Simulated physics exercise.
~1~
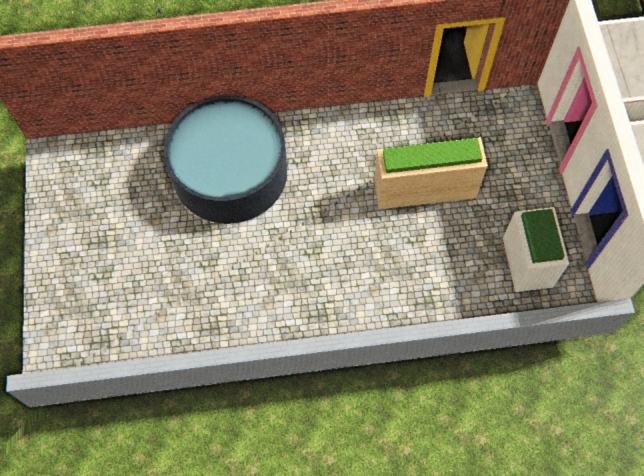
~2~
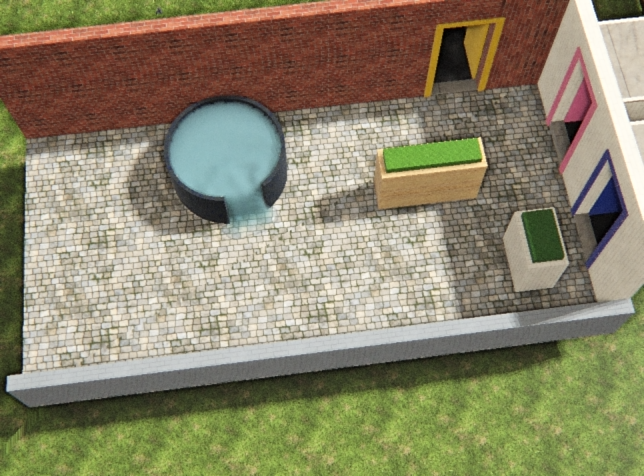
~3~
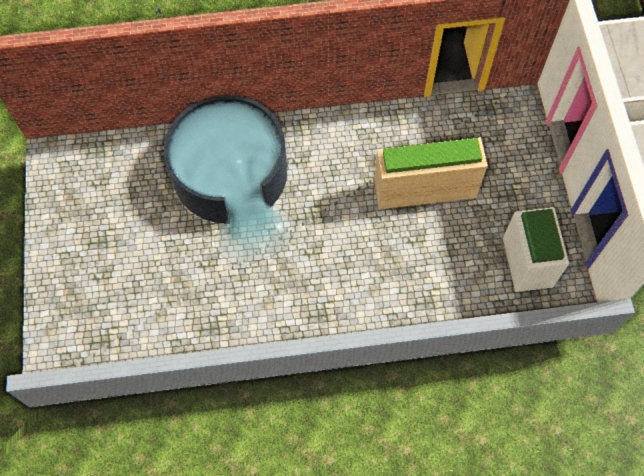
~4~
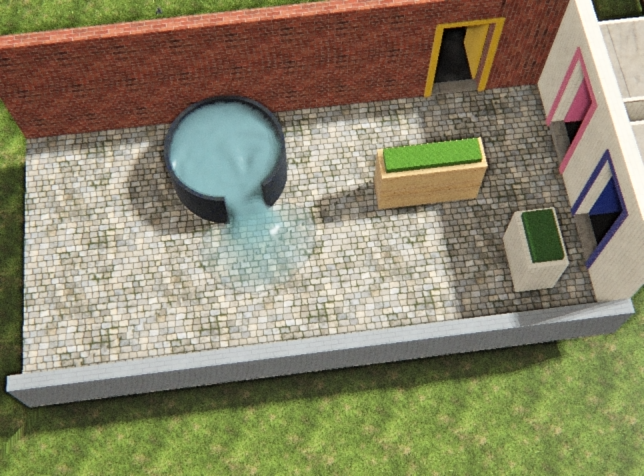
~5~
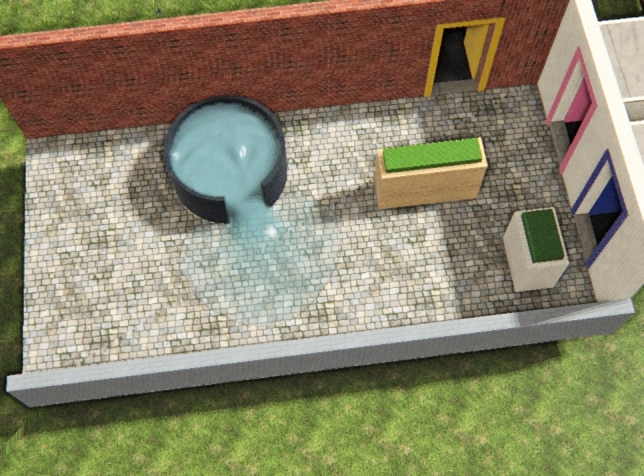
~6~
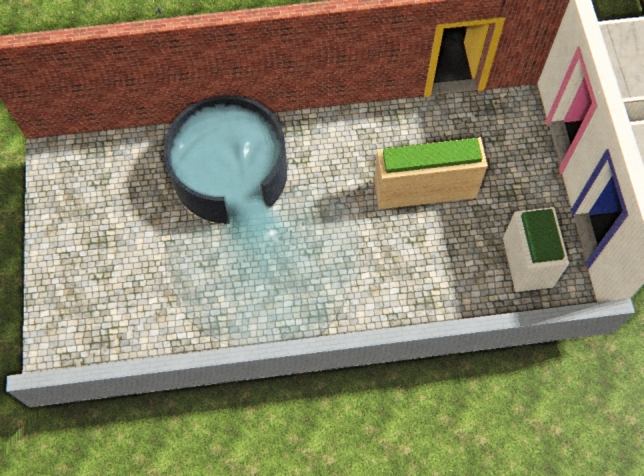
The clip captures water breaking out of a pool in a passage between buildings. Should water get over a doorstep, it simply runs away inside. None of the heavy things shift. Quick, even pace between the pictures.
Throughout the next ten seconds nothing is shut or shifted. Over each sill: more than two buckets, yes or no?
Yellow door: Yes, more; pink door: No, not more; blue door: No, not more.
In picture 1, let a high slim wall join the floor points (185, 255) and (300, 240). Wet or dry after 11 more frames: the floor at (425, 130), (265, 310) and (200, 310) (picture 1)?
Listed order: Swamped, spared, spared.
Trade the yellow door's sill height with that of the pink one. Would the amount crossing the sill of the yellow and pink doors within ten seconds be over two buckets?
Results - yellow door fails to reach it, pink door surpasses it.
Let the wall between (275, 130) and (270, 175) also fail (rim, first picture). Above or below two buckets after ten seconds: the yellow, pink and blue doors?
The yellow one tops the mark; the pink one tops the mark; the blue one tops the mark.
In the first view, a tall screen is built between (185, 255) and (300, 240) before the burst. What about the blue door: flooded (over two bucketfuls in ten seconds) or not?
Result for blue - over the threshold.
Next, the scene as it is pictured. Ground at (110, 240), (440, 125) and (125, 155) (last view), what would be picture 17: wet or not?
First spot spared, second spot spared, third spot spared.
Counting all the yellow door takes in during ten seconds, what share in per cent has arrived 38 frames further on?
Around 15 %.
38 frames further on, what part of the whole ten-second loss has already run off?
By my reckoning, 60 %.
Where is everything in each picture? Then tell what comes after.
Still water in the round pool at (225, 149), in the first picture.
Water pours out at (247, 208) and has run to (227, 230), in the second picture.
Water pours out at (247, 209) and has run to (244, 260), in the third picture.
Water pours out at (247, 210) and has run to (251, 289), in the fourth picture.
Water pours out at (247, 210) and has run to (283, 319), in the fifth picture.
The front is at a hidden place, out from the gap at (247, 210), in the sixth picture.
A moment on, water covers 30 % of the floor; the yellow door not reached, the pink door not reached, the blue door not reached.
Next, water covers 35 % of the floor; the yellow door not reached, the pink door not reached, the blue door not reached.
Then, water covers 50 % of the floor; the yellow door not reached, the pink door not reached, the blue door wet at the sill, nothing in.
Later, water covers 70 % of the floor; the yellow door under two buckets in, the pink door wet at the sill, nothing in, the blue door under two buckets in.
In the end, water covers 85 % of the floor; the yellow door over two buckets in, the pink door wet at the sill, nothing in, the blue door under two buckets in.
